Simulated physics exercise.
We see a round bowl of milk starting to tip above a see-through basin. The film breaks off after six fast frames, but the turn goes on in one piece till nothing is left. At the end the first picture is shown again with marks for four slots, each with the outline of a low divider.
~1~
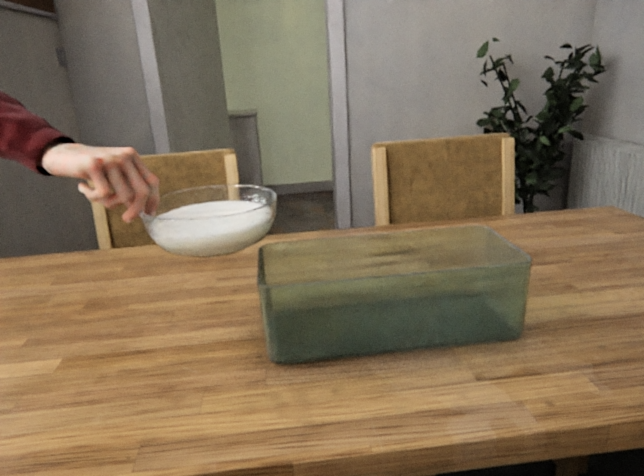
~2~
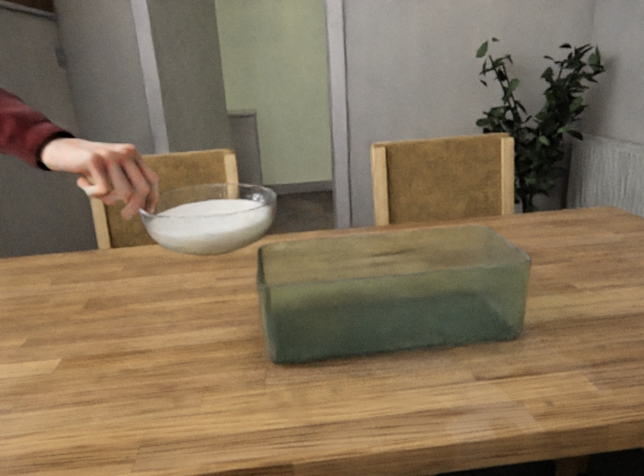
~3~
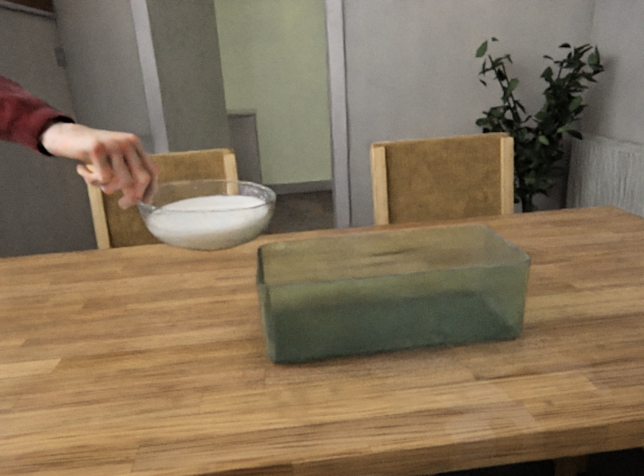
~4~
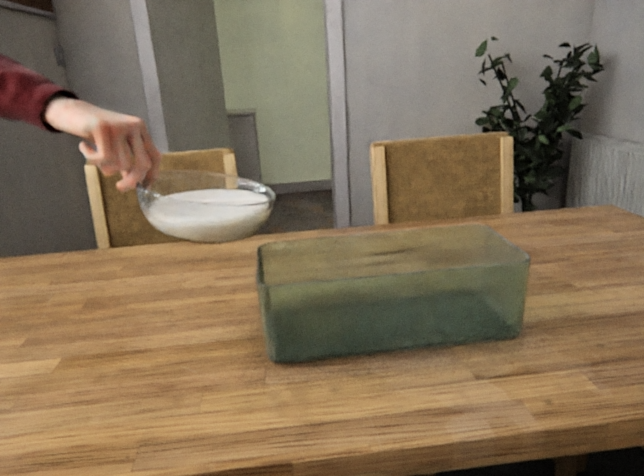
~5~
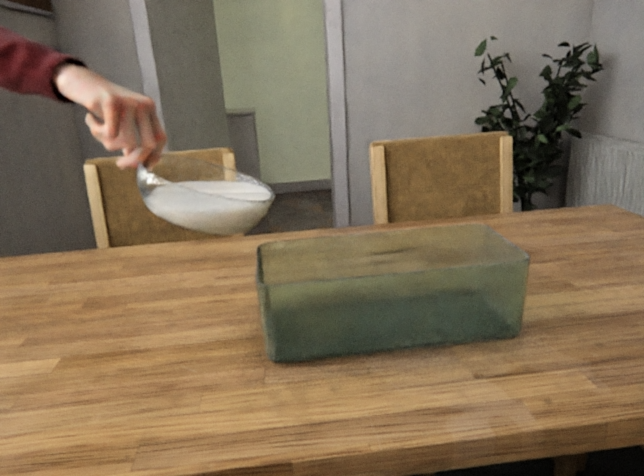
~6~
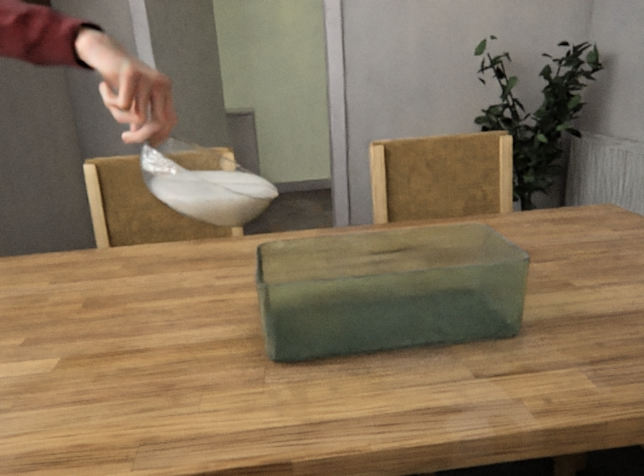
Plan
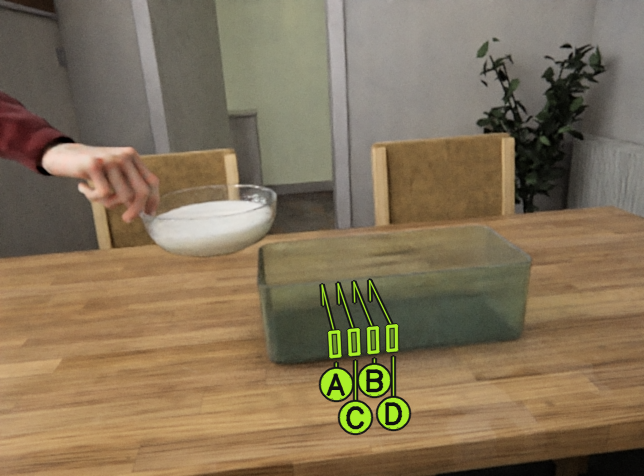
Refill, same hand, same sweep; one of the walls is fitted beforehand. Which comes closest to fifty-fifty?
Best: B.
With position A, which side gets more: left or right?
More ends on the right.
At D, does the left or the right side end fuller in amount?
The left side.
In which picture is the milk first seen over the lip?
In picture 6.
On the marked copy, A at (336, 363); B at (374, 358); C at (355, 360); D at (393, 356).
For position A, about 10 % ends left of the wall and 89 % right of it.
For position B, about 50 % ends left of the wall and 49 % right of it.
For position C, about 21 % ends left of the wall and 78 % right of it.
For position D, about 85 % ends left of the wall and 13 % right of it.
